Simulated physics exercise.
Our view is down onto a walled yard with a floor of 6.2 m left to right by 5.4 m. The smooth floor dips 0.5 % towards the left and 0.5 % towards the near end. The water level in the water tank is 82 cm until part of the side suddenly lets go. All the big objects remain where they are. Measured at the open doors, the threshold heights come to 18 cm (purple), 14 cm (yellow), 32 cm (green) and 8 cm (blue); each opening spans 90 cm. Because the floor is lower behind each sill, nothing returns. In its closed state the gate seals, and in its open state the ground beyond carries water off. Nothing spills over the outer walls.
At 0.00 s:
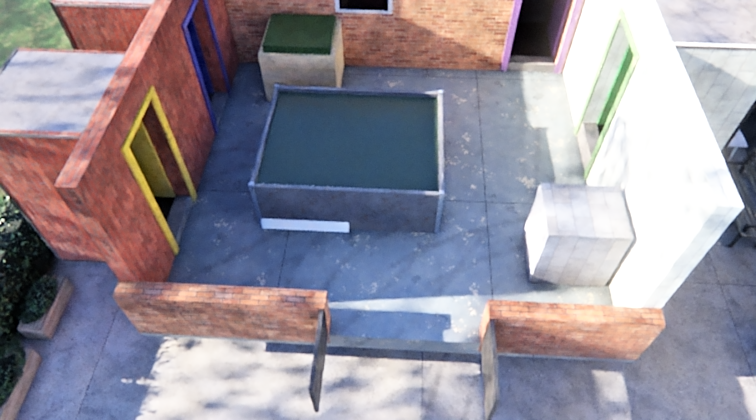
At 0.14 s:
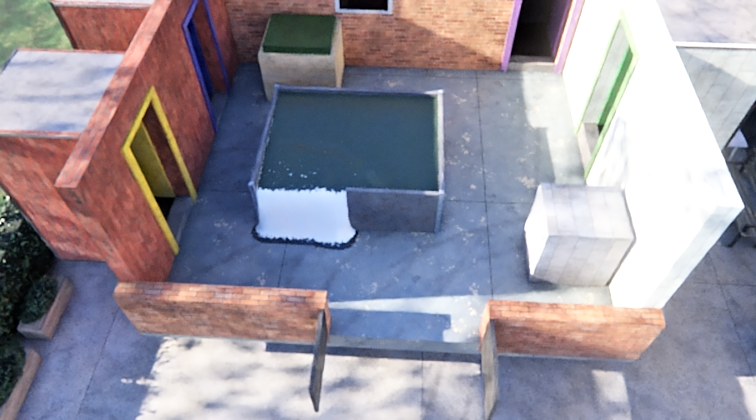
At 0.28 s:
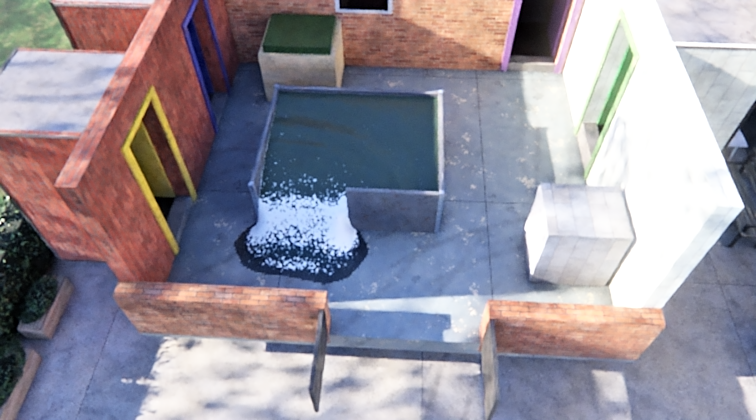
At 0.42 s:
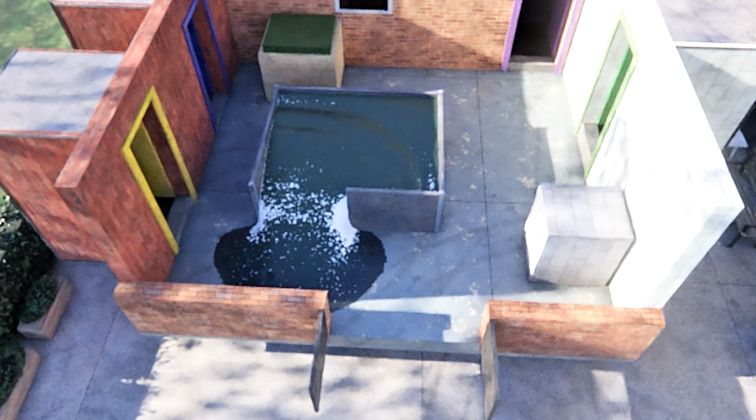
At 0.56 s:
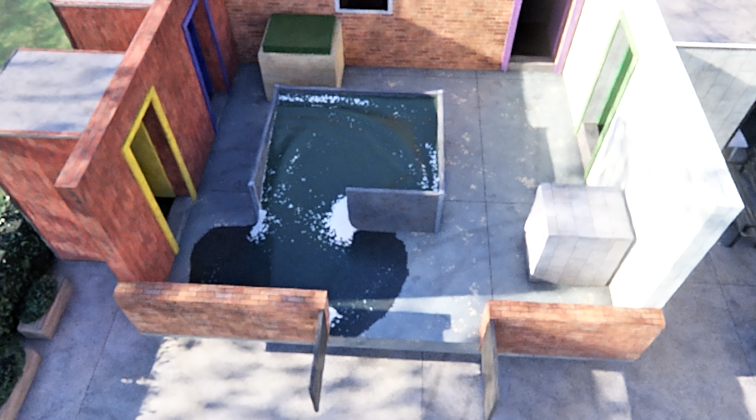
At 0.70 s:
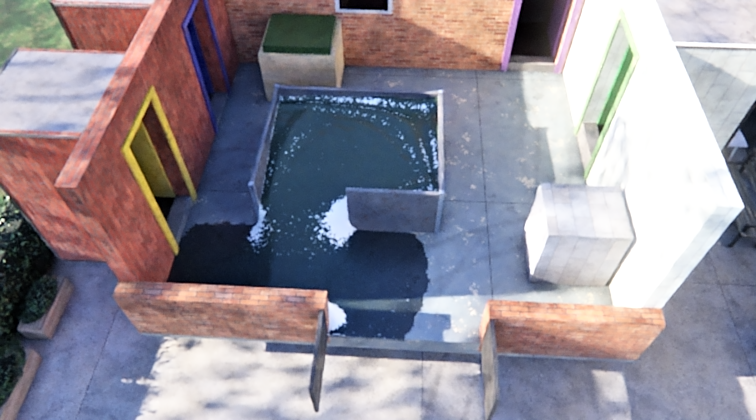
The footage shows a walled yard with a rectangular water tank, still at first, until water pours from the left part of its near side, foaming white, and spreads as a dark pool toward the low brick front wall.
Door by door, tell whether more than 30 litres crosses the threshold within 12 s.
Purple door - no, yellow door - yes, green door - no, blue door - yes.
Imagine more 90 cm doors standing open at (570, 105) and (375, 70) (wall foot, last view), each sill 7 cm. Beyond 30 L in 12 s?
In the order given, higher then lower.
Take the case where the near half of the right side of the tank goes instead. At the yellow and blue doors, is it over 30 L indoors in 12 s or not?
Short answer, against that limit: Yellow is fine, blue overshoots.
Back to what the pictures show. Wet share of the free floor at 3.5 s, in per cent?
Around 60 per cent.
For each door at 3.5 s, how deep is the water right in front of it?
Purple 0 cm, yellow 23 cm, green 0 cm, blue 7 cm.
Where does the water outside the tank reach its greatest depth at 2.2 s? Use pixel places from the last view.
The spot is near (158, 310) in the last view.
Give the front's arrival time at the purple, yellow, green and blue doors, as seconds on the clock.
So, purple at 5.5 s, then yellow at 0.8 s, green at 3.8 s, and blue at 2.2 s.
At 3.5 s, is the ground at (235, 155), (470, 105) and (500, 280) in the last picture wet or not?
Soaked, untouched, soaked.
After 1.4 s water covers 20 % of the floor and is deepest (83 cm) near (158, 310); purple door not reached, yellow door 9 cm at the sill, 0 L in, green door not reached, blue door not reached.
After 2.2 s water covers 40 % of the floor and is deepest (60 cm) near (158, 310); purple door not reached, yellow door 24 cm at the sill, 6 L in, green door not reached, blue door not reached.
After 3.5 s water covers 60 % of the floor and is deepest (43 cm) near (255, 74); purple door not reached, yellow door 23 cm at the sill, 56 L in, green door not reached, blue door 7 cm at the sill, 0 L in.
After 7.0 s water covers 95 % of the floor and is deepest (22 cm) near (158, 310); purple door 14 cm at the sill, 0 L in, yellow door 16 cm at the sill, 123 L in, green door 7 cm at the sill, 0 L in, blue door 20 cm at the sill, 241 L in.
After 12.0 s water covers 95 % of the floor and is deepest (14 cm) near (158, 310); purple door 9 cm at the sill, 0 L in, yellow door 11 cm at the sill, 127 L in, green door 8 cm at the sill, 0 L in, blue door 13 cm at the sill, 405 L in.
